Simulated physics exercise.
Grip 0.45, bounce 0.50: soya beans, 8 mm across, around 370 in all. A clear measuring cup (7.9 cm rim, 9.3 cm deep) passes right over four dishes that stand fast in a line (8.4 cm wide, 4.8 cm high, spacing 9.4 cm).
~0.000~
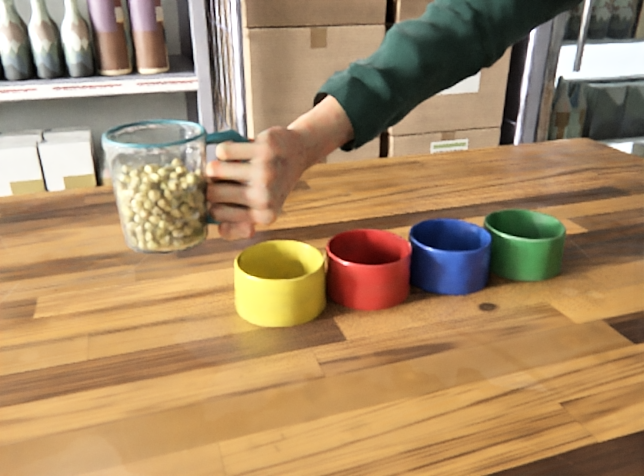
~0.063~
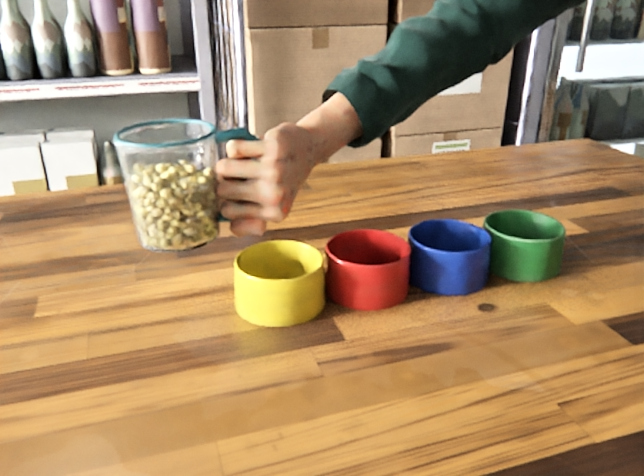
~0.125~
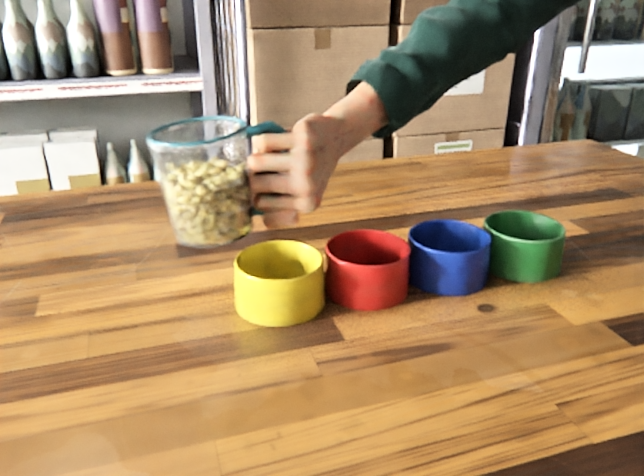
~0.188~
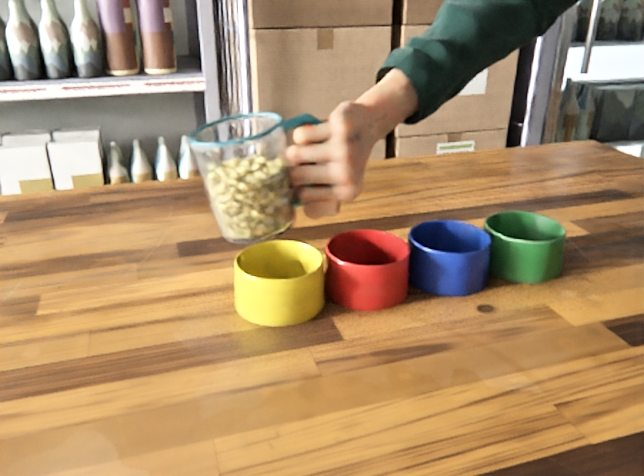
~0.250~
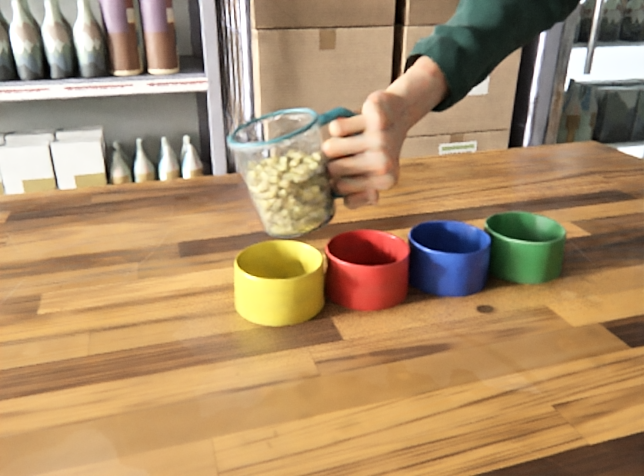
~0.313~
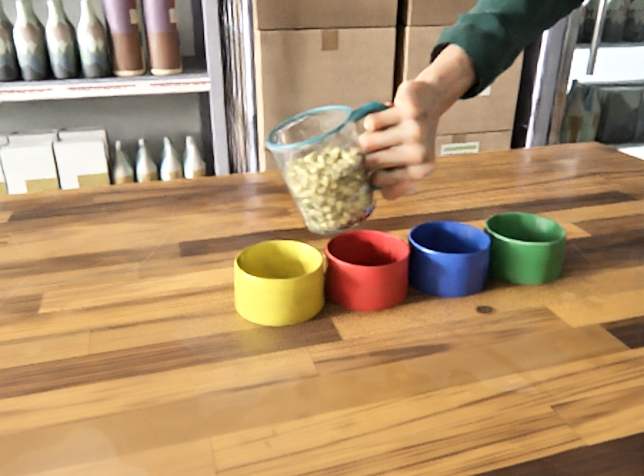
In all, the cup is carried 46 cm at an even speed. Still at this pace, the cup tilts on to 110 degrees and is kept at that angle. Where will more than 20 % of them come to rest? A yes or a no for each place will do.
One by one: Red: I think it's going to gather a fifth or less of the pieces. Blue: I think it's going to gather a fifth or less of the pieces. Green: I think it's going to gather in excess of a fifth of the pieces. Yellow: I think it's going to gather a fifth or less of the pieces. Counter: I think it's going to gather a fifth or less of the pieces.
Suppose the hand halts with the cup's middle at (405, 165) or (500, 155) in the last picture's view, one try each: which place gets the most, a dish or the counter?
The biggest share goes to red first, then to blue.
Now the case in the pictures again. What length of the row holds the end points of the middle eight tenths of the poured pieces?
Length: About 5 cm.
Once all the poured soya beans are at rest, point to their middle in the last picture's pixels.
Roughly (523, 241).
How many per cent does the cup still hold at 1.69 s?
It comes out close to 35 per cent.
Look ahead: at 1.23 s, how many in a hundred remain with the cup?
Some 100 per cent of the load.
Then, at 0.87 s, tilt 63 degrees; cup holds 100 %.
After 1.23 s, tilt 91 degrees; cup holds 100 %.
After 1.69 s, tilt 110 degrees; cup holds 35 %, green 65 %.
By 2.7 s all is still; red 0 %, blue 0 %, green 100 %, yellow 0 %, counter 0 %.
